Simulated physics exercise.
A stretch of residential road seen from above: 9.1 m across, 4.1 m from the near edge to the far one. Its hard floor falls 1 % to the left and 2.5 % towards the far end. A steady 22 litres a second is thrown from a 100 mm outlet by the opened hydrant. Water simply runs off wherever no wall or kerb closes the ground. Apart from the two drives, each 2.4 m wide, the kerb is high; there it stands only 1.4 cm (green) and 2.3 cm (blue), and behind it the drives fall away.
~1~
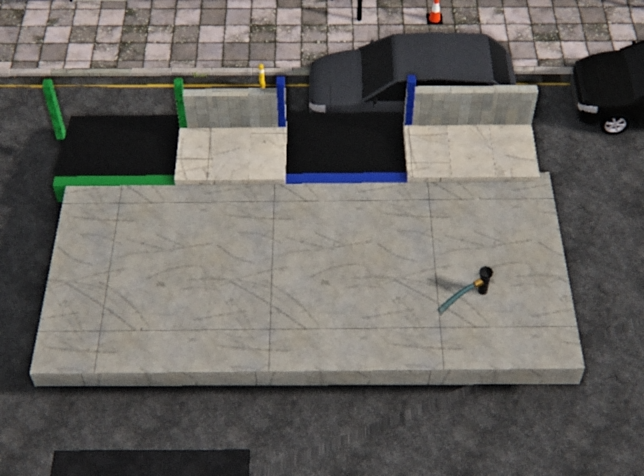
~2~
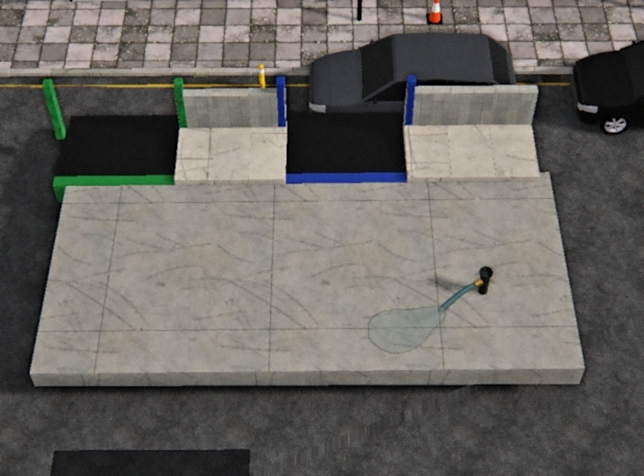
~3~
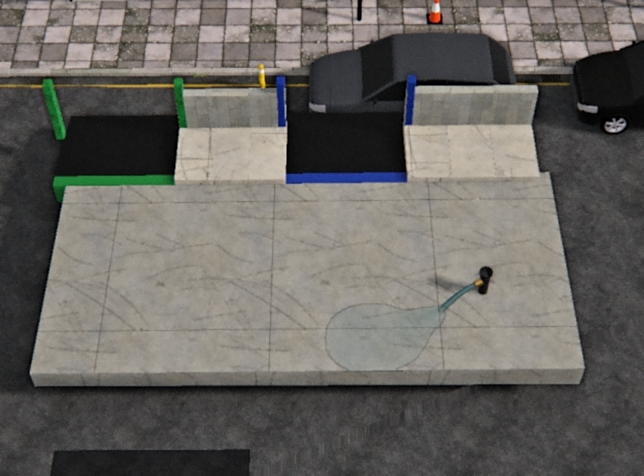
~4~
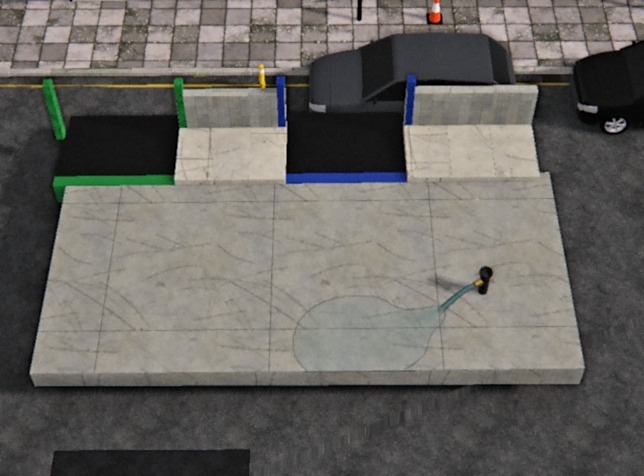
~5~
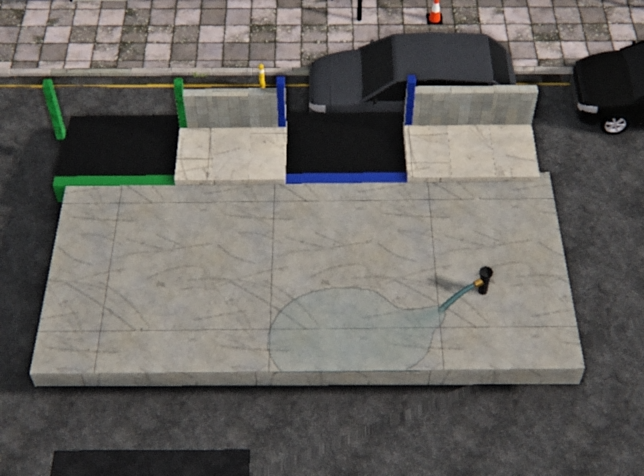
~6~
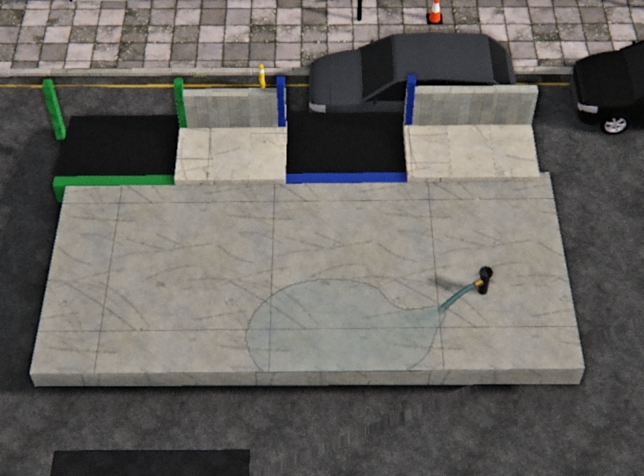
The clip opens on a pale slab in a road, seen from above, with green-edged and blue-edged dark openings behind it and a small spout starting a thin jet. Water lands and forms a small rounded puddle, which then spreads steadily leftward into a broad, clear sheet.
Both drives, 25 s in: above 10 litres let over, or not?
At the end, the green driveway makes the cut, the blue driveway fails to make the cut.
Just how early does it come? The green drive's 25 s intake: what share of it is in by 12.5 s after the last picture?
Around 5 per cent of it is in by then.
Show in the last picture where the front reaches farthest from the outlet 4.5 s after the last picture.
The front reaches farthest at about (169, 278).
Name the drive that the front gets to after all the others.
The blue drive is reached last.
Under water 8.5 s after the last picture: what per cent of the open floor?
Near 35 per cent is wet.
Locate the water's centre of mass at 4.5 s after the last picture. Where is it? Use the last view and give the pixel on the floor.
Roughly at (297, 305).
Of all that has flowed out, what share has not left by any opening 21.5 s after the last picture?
40 %.
Then, 1.5 s after the last picture water covers 15 % of the floor and is deepest (5 cm) near (428, 315); green driveway not reached, blue driveway not reached.
Then, 4.5 s after the last picture water covers 25 % of the floor and is deepest (5 cm) near (428, 315); green driveway not reached, blue driveway not reached.
Then, 8.5 s after the last picture water covers 35 % of the floor and is deepest (5 cm) near (428, 315); green driveway not reached, blue driveway not reached.
Then, 12.5 s after the last picture water covers 40 % of the floor and is deepest (5 cm) near (428, 315); green driveway 2.1 cm at the lowered kerb, 3 L in, blue driveway not reached.
Then, 21.5 s after the last picture water covers 40 % of the floor and is deepest (5 cm) near (428, 315); green driveway 2.7 cm at the lowered kerb, 35 L in, blue driveway 1.2 cm at the lowered kerb, 0 L in.
